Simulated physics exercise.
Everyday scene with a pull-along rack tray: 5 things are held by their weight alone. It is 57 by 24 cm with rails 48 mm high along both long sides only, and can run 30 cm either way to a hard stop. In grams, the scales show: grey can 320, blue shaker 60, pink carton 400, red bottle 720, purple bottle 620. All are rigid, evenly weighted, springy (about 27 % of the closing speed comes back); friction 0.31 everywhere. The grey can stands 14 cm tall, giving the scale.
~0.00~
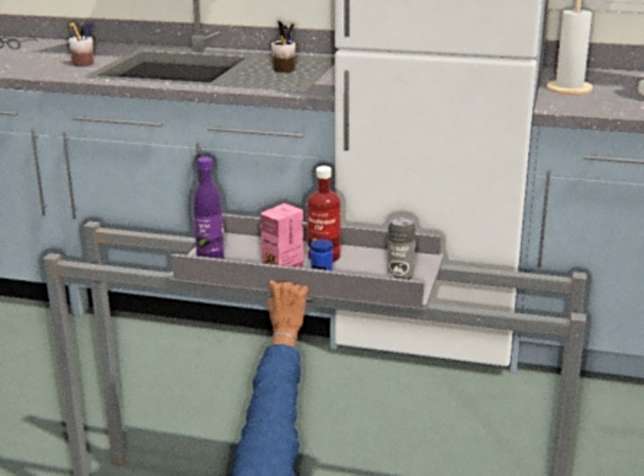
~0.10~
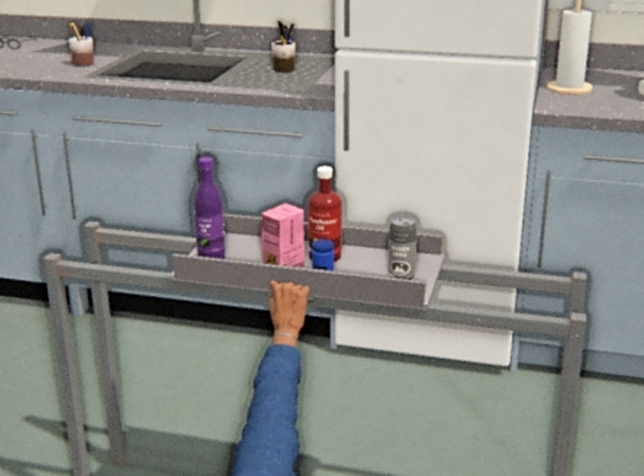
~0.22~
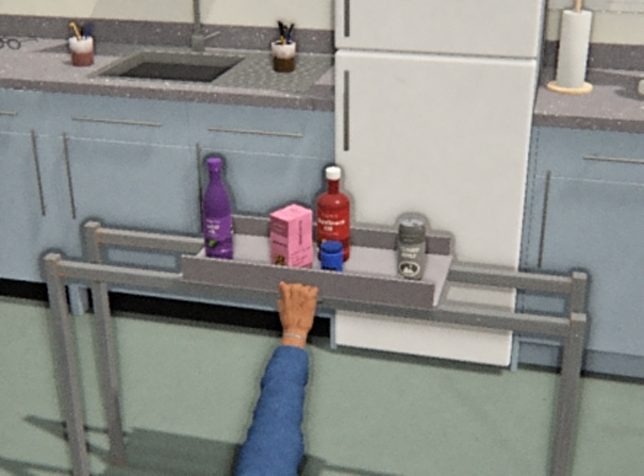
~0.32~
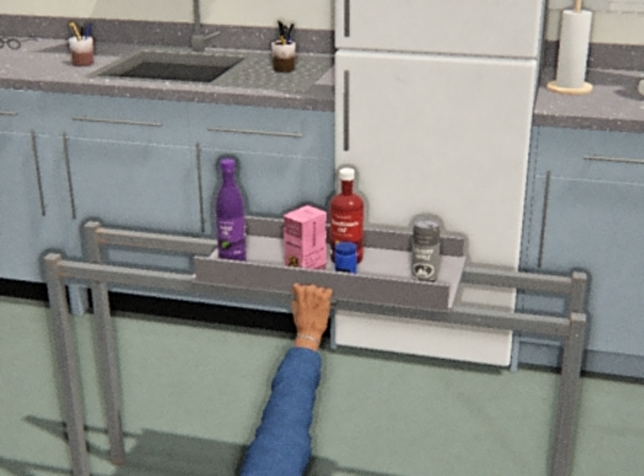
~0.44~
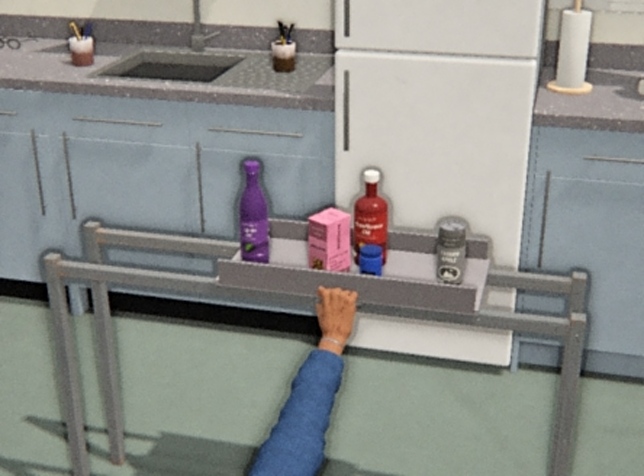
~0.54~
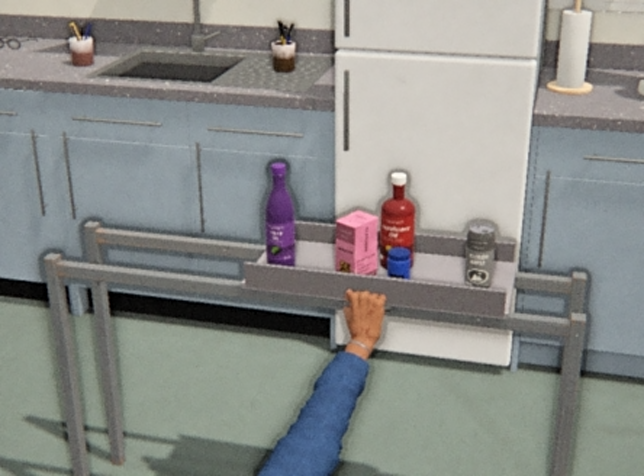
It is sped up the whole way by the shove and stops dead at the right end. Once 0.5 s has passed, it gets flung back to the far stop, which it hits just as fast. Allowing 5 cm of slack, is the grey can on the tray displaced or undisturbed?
Off its mark.
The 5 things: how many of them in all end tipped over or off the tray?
The tally is 2.
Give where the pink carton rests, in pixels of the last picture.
Its middle settles close to pixel (166, 229).
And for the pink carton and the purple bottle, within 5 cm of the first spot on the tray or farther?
Here the pink carton is left in place, and the purple bottle moves off.
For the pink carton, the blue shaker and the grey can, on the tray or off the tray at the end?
Observed: Pink carton remains in bounds; blue shaker remains in bounds; grey can exits its support.
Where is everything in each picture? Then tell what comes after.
The first picture shows tray midway; grey can (401, 250); blue shaker (322, 263).
The second picture shows tray midway; red bottle (325, 214); purple bottle (209, 211).
The third picture shows tray moved 2 cm right; blue shaker (331, 264); pink carton (291, 242).
The fourth picture shows tray moved 5 cm right; red bottle (347, 216); purple bottle (230, 213).
The fifth picture shows tray moved 11 cm right; blue shaker (371, 268); pink carton (329, 245).
The sixth picture shows tray moved 17 cm right; grey can (480, 258); red bottle (398, 221).
Around 0.84 s, tray moved 30 cm right; grey can now off the tray; purple bottle at 5° to upright; blue shaker shifted 9 cm.
Around 1.34 s, tray moved 29 cm right; purple bottle at 53° to upright; pink carton shifted 13 cm; red bottle shifted 12 cm.
Around 2.04 s, tray moved 7 cm right; purple bottle on its side; pink carton shifted 14 cm; red bottle shifted 13 cm.
Around 2.64 s, tray moved 30 cm left; purple bottle on its side; pink carton shifted 7 cm; red bottle shifted 7 cm.
Finally (3.9 s), off the tray, grey can; on their side or leaning hard on the tray, purple bottle; the other 3 still in place (within 5 cm).
